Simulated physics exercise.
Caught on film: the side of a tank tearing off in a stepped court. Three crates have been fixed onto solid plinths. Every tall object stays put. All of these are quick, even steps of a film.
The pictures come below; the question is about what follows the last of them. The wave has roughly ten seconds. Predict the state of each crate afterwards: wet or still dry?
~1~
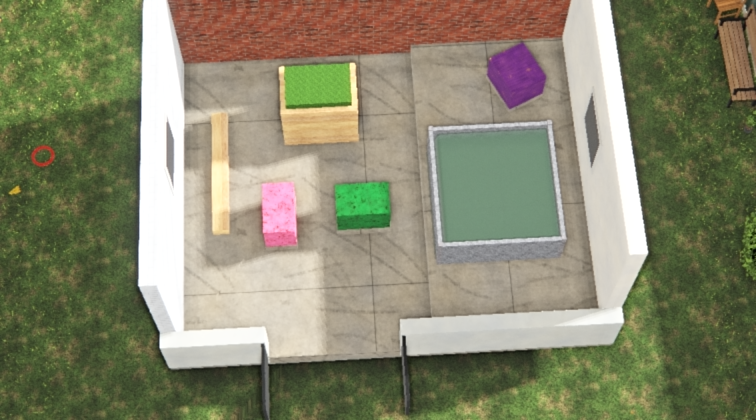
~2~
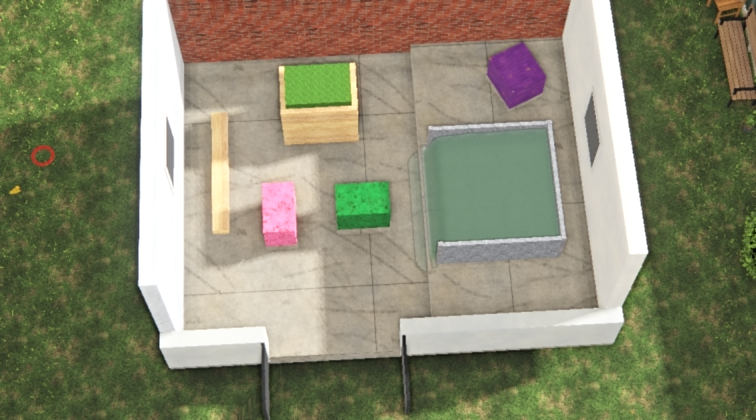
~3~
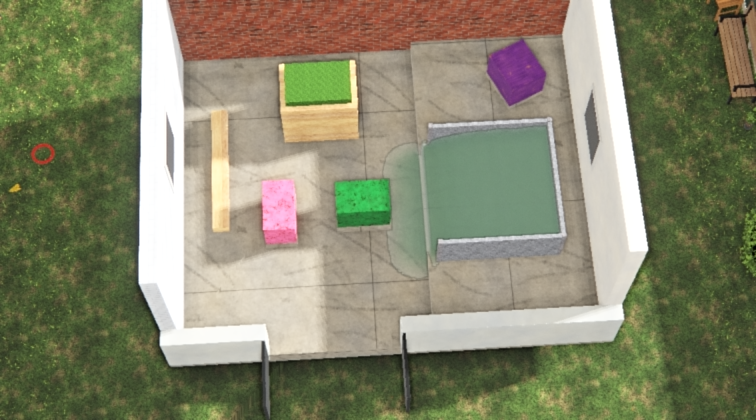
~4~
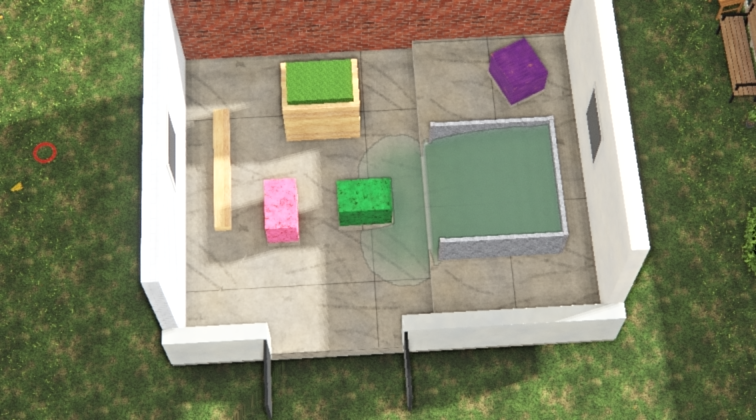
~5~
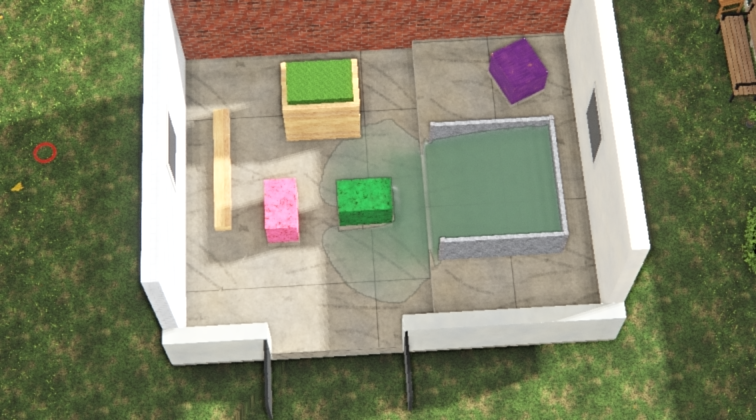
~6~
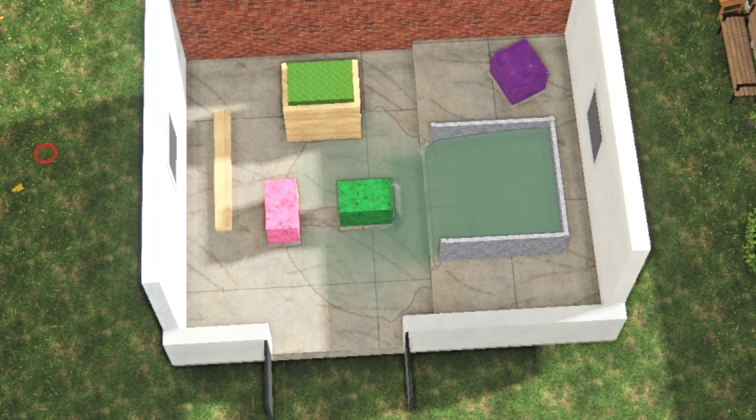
In the end pink crate: Not safe; purple crate: Safe; green crate: Not safe.
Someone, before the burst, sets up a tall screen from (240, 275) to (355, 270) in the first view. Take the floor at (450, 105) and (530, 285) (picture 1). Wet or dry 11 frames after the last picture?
As listed: Not flooded, free of water.
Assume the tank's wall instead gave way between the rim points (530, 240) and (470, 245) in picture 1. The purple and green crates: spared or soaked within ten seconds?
My reading: Purple gets drenched, green stays untouched.
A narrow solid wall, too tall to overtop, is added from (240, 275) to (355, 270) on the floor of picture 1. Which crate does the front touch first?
The one in green.
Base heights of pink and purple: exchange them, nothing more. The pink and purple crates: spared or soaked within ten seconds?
In short: Pink crate is soaked; purple crate keeps dry.
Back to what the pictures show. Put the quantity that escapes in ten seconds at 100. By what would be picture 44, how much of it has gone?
Somewhere around 65 per cent, I'd say.
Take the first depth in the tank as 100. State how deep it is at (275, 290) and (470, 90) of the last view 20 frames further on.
18 and 0 per cent, in that order.
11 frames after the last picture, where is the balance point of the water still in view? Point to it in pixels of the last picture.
(365, 206).
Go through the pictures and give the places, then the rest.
In the first frame, still water in the tank at (496, 185).
In the second frame, the front is at (426, 147), out from the gap at (436, 199).
In the third frame, water pours out at (436, 198) and has run to (403, 149).
In the fourth frame, the front is at (368, 156), out from the gap at (438, 197).
In the fifth frame, the front is at (335, 158), out from the gap at (438, 197).
In the sixth frame, the front is at (292, 178), out from the gap at (439, 198).
A moment on, water covers 45 % of the floor; the pink crate water round its plinth, the purple crate not reached, the green crate water round its plinth.
Next, water covers 60 % of the floor; the pink crate water round its plinth, the purple crate not reached, the green crate water round its plinth.
Then, water covers 70 % of the floor; the pink crate water round its plinth, the purple crate not reached, the green crate water round its plinth.
Later, water covers 70 % of the floor; the pink crate water round its plinth, the purple crate not reached, the green crate water round its plinth.
In the end, water covers 70 % of the floor; the pink crate was topped, the purple crate stayed above the water, the green crate was topped.
